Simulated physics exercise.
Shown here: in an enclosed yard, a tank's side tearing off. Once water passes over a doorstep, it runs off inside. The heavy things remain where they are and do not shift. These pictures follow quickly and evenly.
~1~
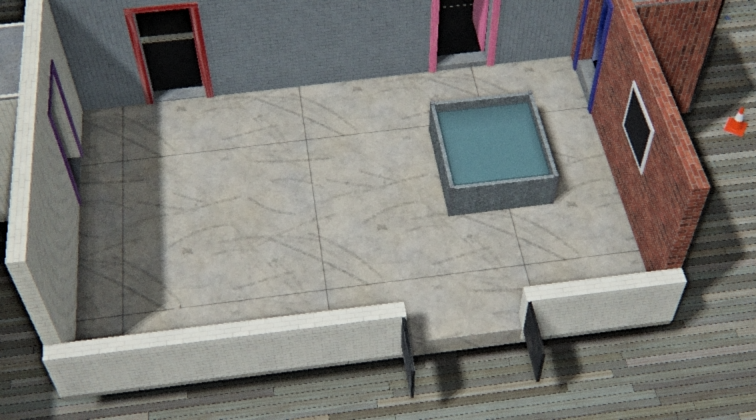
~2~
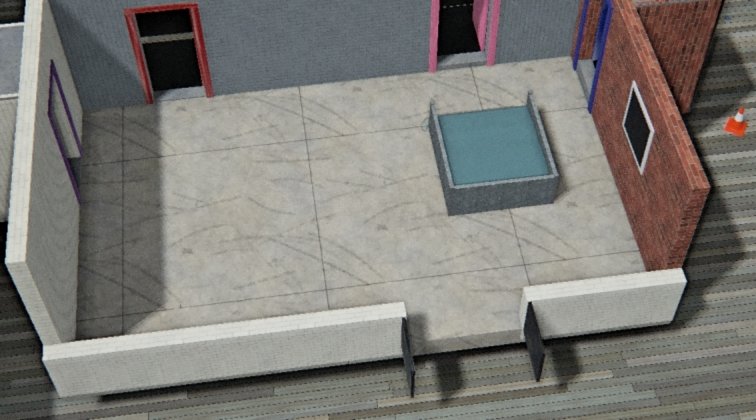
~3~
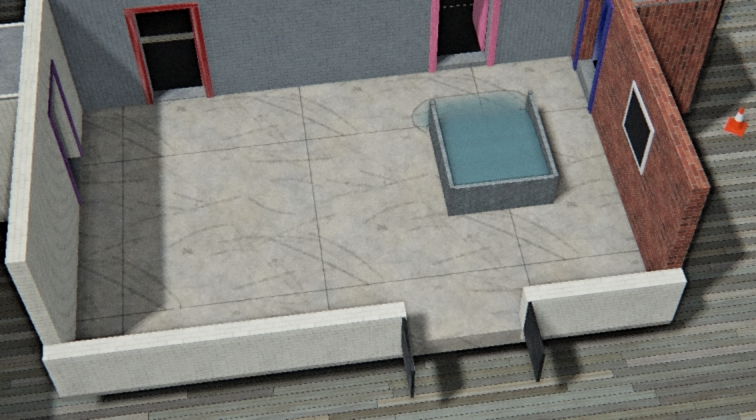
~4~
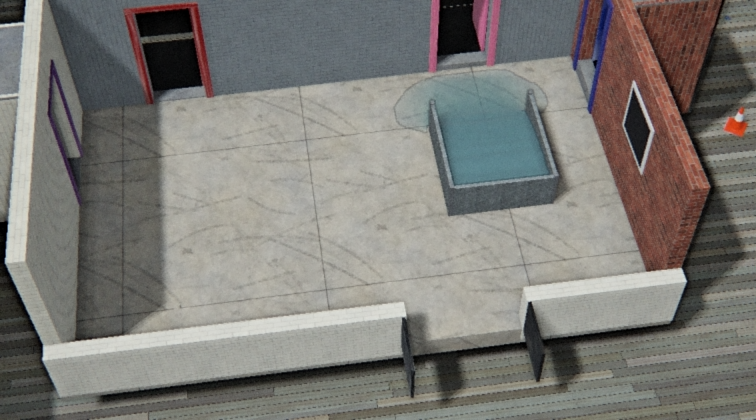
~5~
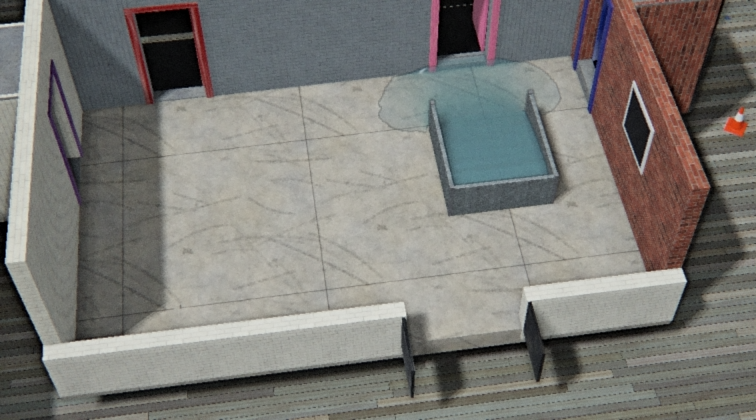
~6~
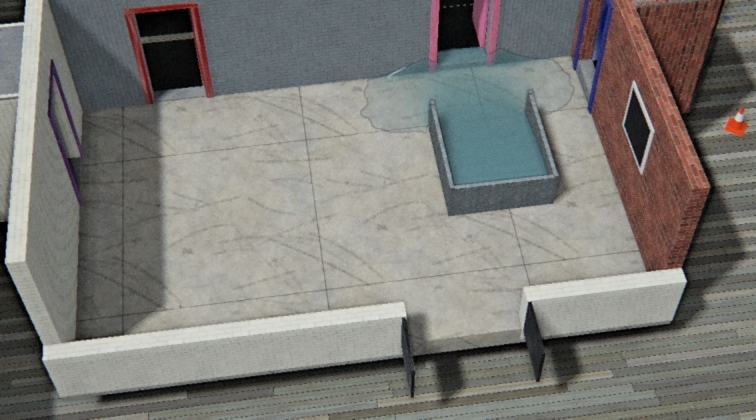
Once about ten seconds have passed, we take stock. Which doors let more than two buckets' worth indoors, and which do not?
One by one: The pink door is overrun past two buckets; the purple door is overrun past two buckets; the blue door is not overrun past two buckets; the red door is not overrun past two buckets.
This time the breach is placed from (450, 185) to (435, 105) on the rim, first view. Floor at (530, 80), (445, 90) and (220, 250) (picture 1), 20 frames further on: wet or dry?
Taking the points in order: Unwetted, unwetted and swamped.
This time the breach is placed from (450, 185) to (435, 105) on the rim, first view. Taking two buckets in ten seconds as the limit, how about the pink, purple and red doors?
Door by door: Pink stops short, purple goes past the mark, red goes past the mark.
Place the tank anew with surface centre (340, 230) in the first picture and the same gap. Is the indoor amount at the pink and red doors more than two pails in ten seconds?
The pink door falls short and the red door tops the mark.
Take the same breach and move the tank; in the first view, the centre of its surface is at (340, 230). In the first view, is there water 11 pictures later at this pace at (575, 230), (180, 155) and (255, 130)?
In order: Untouched, submerged, submerged.
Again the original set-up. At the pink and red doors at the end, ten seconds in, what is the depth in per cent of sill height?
Approx. 30 % followed by 60 %.
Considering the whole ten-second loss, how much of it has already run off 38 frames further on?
Estimated share: Close to 85 %.
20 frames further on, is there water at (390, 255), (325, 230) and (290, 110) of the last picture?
As listed, the points end up high and dry, high and dry and soaked.
A moment on, water covers 10 % of the floor; the pink door far over two buckets in, the purple door not reached, the blue door wet at the sill, nothing in, the red door not reached.
Next, water covers 20 % of the floor; the pink door far over two buckets in, the purple door not reached, the blue door wet at the sill, nothing in, the red door not reached.
Then, water covers 45 % of the floor; the pink door far over two buckets in, the purple door not reached, the blue door wet at the sill, nothing in, the red door wet at the sill, nothing in.
Later, water covers 65 % of the floor; the pink door far over two buckets in, the purple door over two buckets in, the blue door wet at the sill, nothing in, the red door wet at the sill, nothing in.
In the end, water covers 85 % of the floor; the pink door far over two buckets in, the purple door over two buckets in, the blue door wet at the sill, nothing in, the red door wet at the sill, nothing in.
